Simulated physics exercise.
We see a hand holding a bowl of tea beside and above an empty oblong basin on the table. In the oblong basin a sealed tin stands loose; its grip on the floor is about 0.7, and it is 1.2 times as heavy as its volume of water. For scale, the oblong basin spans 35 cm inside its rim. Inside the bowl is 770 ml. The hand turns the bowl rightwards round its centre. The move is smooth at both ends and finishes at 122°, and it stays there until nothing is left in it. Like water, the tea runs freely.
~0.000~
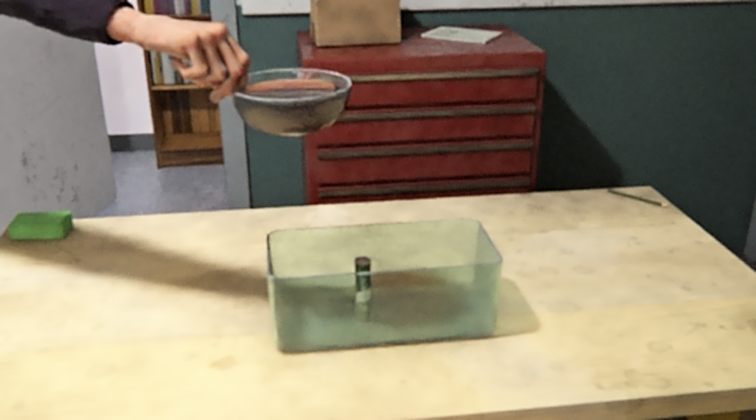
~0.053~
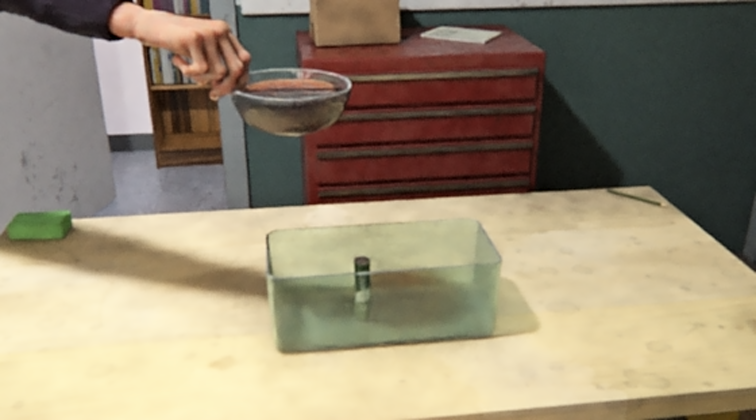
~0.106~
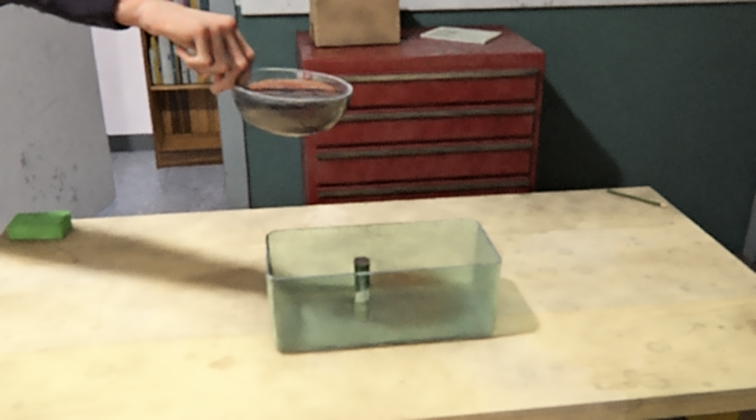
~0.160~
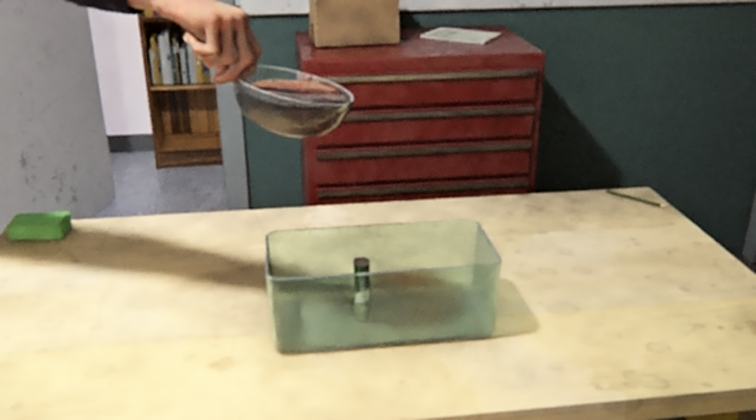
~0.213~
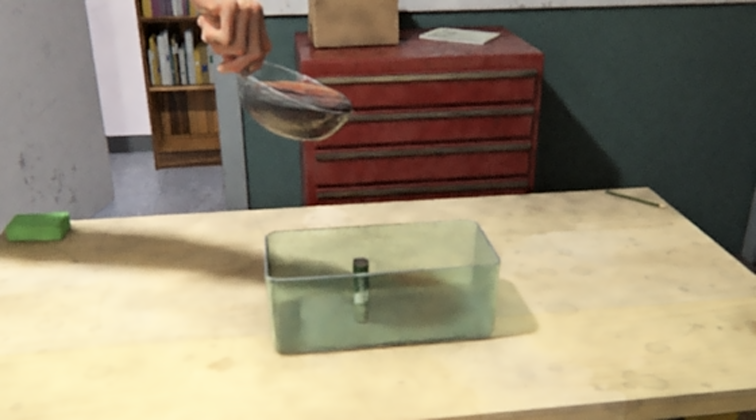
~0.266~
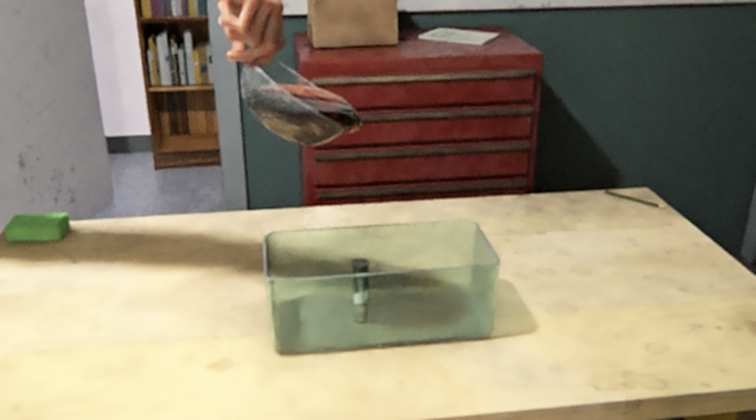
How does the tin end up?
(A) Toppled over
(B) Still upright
Toppled over (A).
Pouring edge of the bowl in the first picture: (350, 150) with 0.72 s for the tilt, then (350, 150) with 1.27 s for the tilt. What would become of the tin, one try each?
First it stays on its base; then it stays on its base.
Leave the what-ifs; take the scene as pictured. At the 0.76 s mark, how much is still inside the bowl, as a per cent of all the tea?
Close to 0 in a hundred.
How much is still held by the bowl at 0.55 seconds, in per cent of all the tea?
About 2 per cent.
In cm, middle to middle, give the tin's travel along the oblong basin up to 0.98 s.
Its middle sits about 7 cm from the start.
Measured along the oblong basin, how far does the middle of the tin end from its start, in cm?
Net tin displacement: Roughly 7.0 cm.
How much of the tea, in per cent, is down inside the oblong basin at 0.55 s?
Roughly 48 per cent.
After 0.55 s the tilt is 106° and 2 per cent is still to pour; the tin stands where it began.
After 0.76 s the tilt is 122° and 0 per cent is still to pour; the tin leans 20°.
After 0.98 s the tilt is 122° and 0 per cent is still to pour; the tin lies on its side.
After 1.22 s the tilt is 122° and 0 per cent is still to pour; the tin lies on its side.
In the end the tin lies on its side.
